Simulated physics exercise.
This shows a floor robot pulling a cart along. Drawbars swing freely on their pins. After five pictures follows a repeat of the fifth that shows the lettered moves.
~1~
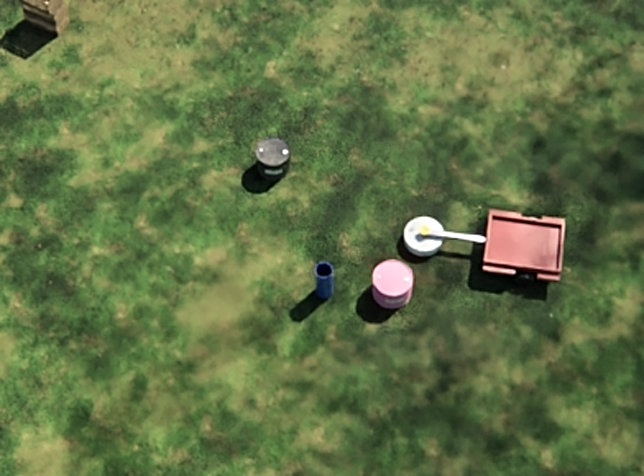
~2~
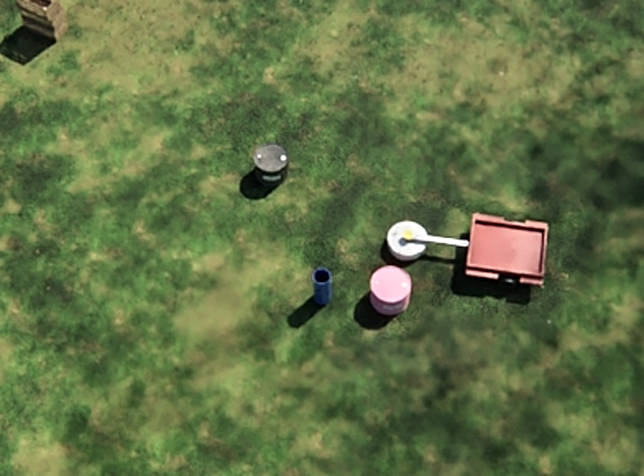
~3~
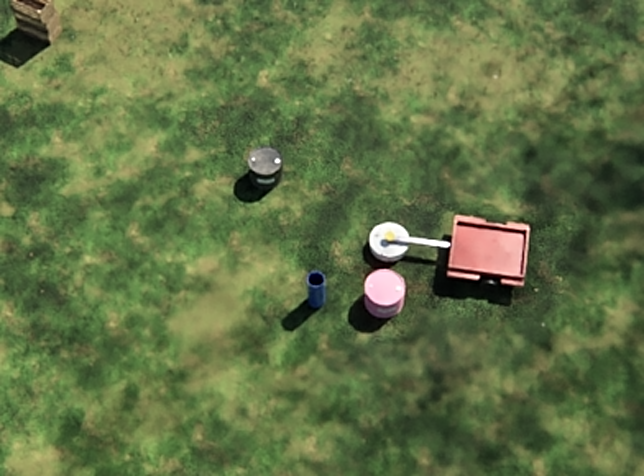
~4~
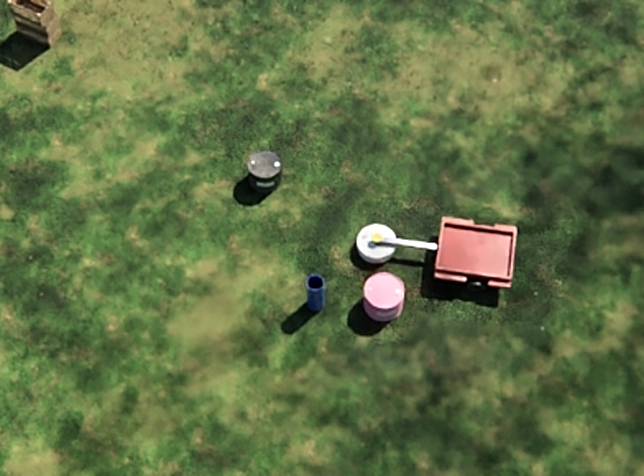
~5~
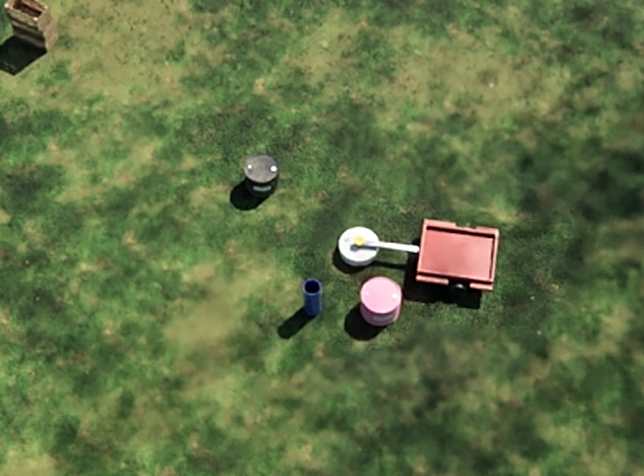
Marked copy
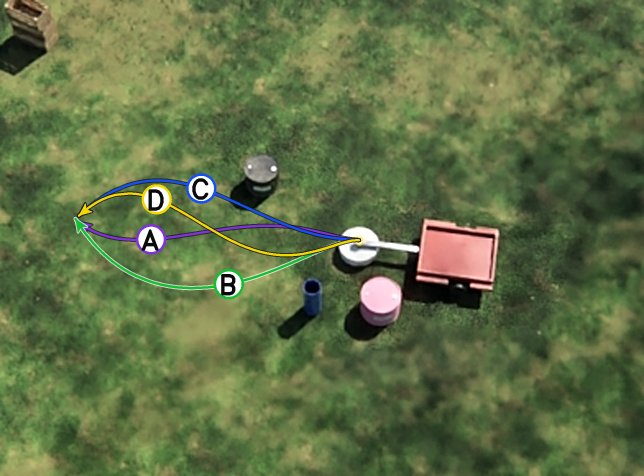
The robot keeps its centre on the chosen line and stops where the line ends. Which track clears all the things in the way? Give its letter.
A is the clean one.
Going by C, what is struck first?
First the black tub.
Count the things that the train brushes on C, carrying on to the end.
It touches one.
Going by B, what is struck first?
The pink tub.
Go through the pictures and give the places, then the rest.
Robot (424, 235); red cart (524, 244); pink tub (392, 291), in the first frame.
Robot (407, 239); red cart (507, 248); blue post (323, 297), in the second frame.
Robot (389, 241); red cart (489, 250); black tub (267, 175), in the third frame.
Robot (377, 242); red cart (476, 251); pink tub (383, 304), in the fourth frame.
Robot (359, 245); red cart (458, 254); blue post (313, 308); pink tub (380, 308); black tub (263, 183), in the fifth frame.
On the copy, A from (359, 240) via (216, 230) to (79, 222); B from (359, 240) via (207, 287) to (76, 219); C from (359, 240) via (214, 193) to (79, 216); D from (359, 240) via (209, 228) to (79, 216).
On A. First, robot (258, 231), cart (354, 238).
Then, robot (157, 244), cart (255, 236).
Finally, robot (77, 224), cart (171, 234); nothing has been touched.
By contrast, B meets the pink tub and blue post; C meets the black tub; D meets the pink tub.
